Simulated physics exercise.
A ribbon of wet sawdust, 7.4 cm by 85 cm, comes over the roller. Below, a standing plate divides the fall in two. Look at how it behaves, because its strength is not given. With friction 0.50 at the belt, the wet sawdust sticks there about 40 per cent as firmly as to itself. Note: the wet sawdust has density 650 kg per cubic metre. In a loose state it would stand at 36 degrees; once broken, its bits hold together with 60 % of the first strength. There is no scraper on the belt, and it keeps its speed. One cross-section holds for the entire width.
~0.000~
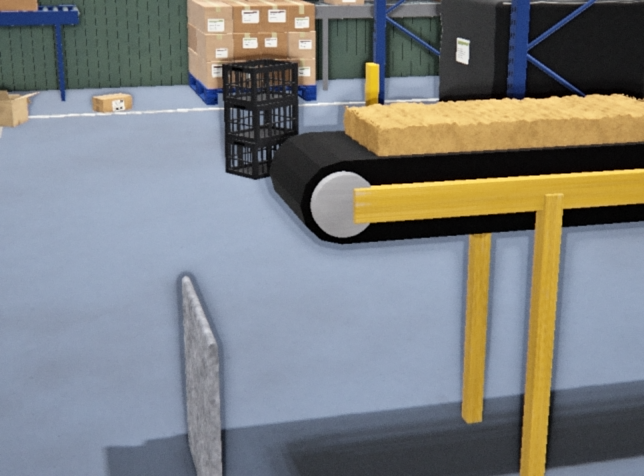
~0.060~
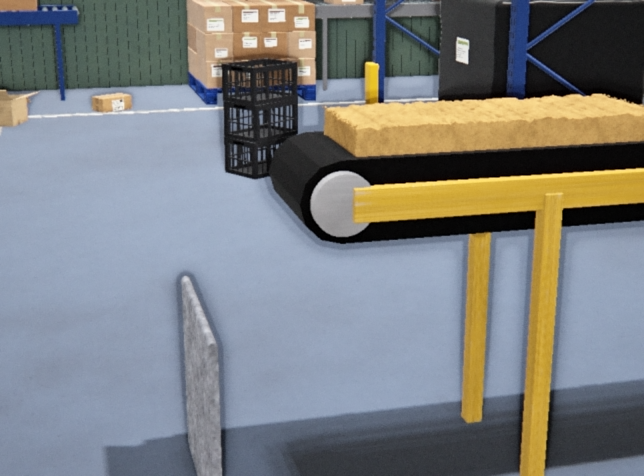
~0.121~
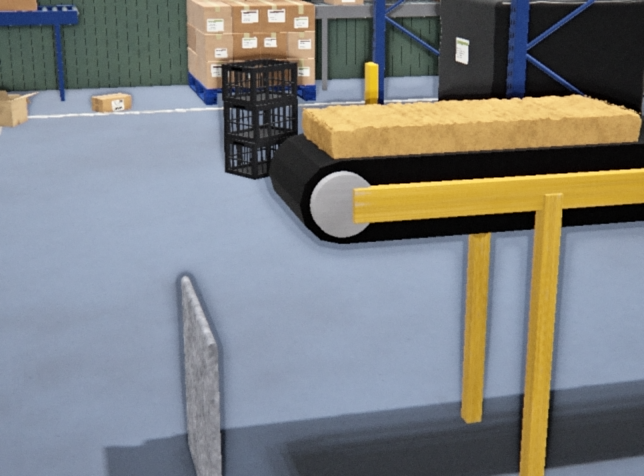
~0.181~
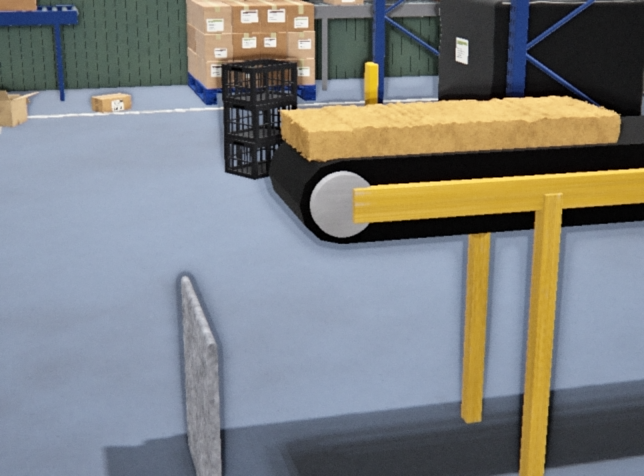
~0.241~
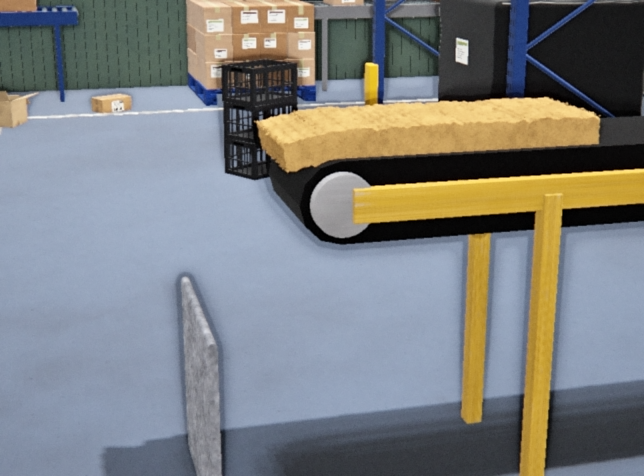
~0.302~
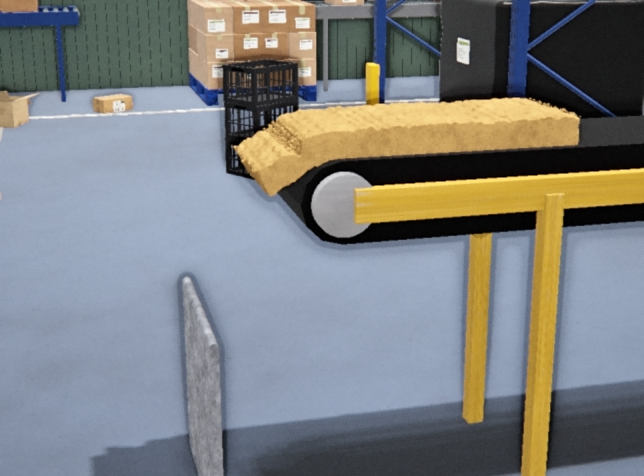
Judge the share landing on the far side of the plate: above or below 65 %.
The expected share is smaller than 65 per cent.
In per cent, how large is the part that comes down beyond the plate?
The figure comes to about 35 percent.
After 0.54 s, 8 % is beyond the plate's line.
After 0.81 s, 16 % is beyond the plate's line.
After 1.09 s, 24 % is beyond the plate's line.
After 1.36 s, 35 % is beyond the plate's line.
After 2.57 s, at the end, 35 % is beyond the plate's line.
